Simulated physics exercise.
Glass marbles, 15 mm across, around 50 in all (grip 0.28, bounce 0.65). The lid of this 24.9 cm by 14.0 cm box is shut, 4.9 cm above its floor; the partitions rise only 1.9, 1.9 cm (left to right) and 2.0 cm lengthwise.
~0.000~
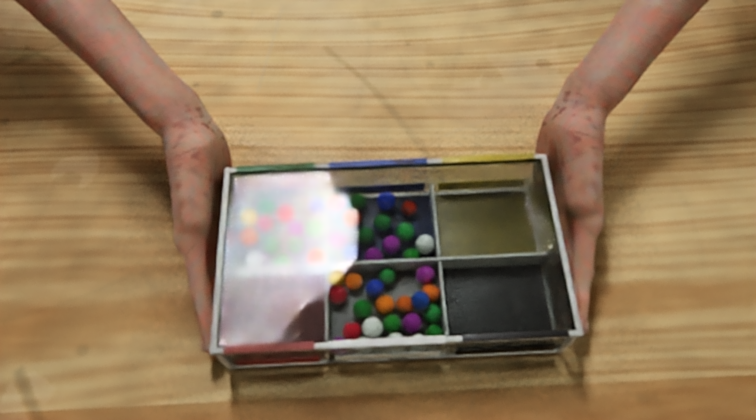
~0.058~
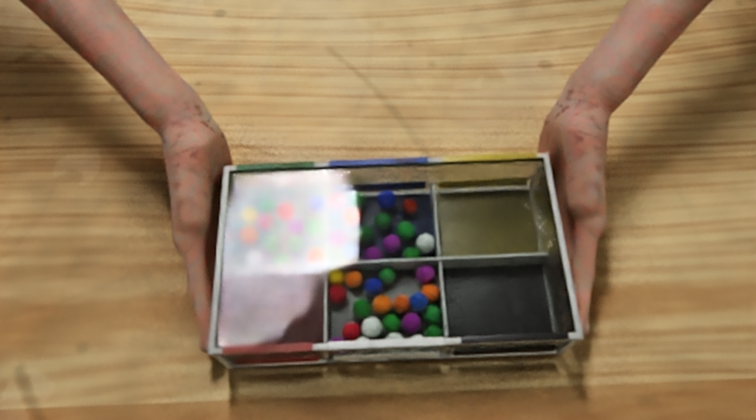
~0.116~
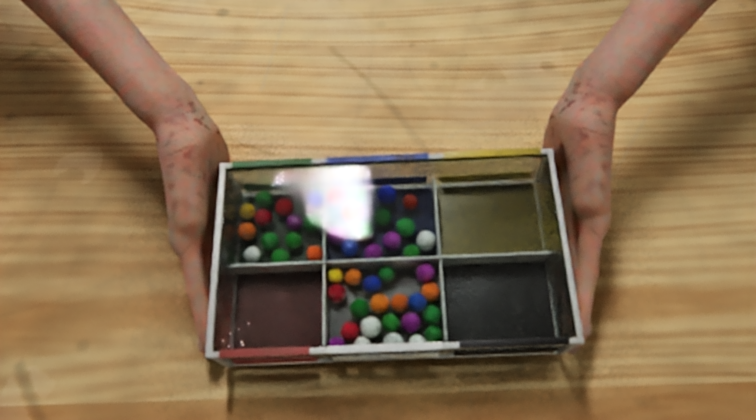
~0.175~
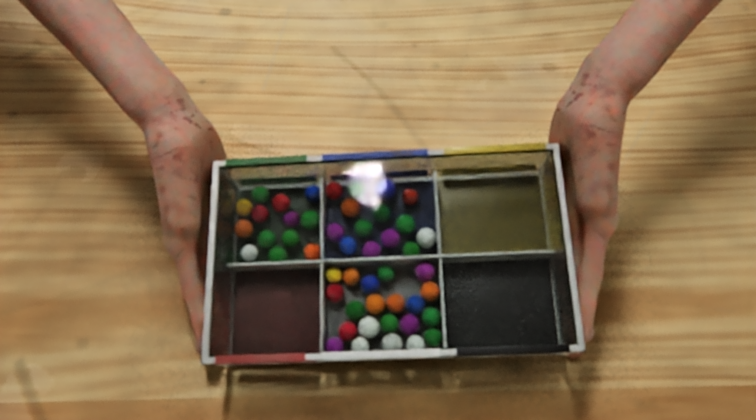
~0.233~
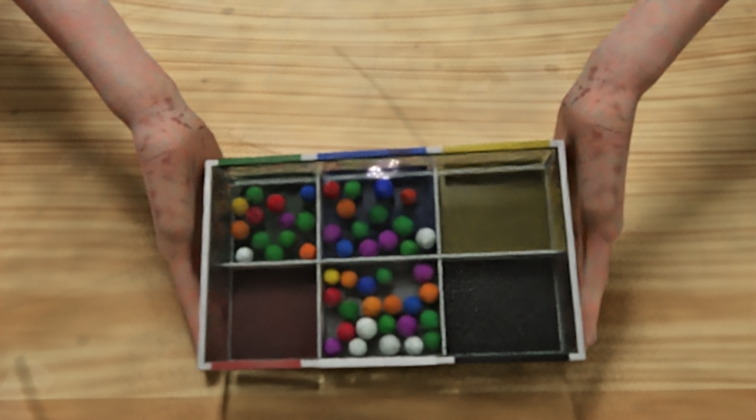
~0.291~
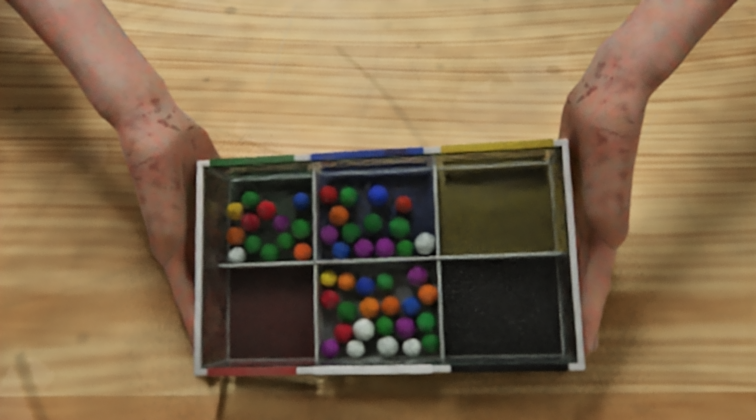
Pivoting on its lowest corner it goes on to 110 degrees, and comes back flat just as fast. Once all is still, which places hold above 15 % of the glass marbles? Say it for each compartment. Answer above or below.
Red above, blue below, green below, yellow below, white above, black below.
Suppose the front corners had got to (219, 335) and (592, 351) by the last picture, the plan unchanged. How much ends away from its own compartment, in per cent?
It would be near 100 per cent.
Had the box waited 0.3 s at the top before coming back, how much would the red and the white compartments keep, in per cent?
In that case red 55, white 45.
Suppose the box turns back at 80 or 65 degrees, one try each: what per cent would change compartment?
About 10 and 0 per cent.
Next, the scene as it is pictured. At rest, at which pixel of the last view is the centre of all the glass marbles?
At about (304, 316).
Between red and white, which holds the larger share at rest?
The red compartment.
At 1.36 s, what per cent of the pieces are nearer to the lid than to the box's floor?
Some 80 per cent.
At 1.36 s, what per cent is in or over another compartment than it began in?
Roughly 55 per cent.
After 1.36 s, tilt 110 degrees; red 40 %, blue 5 %, green 10 %, white 50 %.
After 2.07 s, tilt 48 degrees; red 60 %, white 40 %.
After 2.81 s, tilt 0 degrees; red 60 %, white 40 %.
In the end, at 3.6 s, red 60 %, blue 0 %, green 0 %, yellow 0 %, white 40 %, black 0 %.
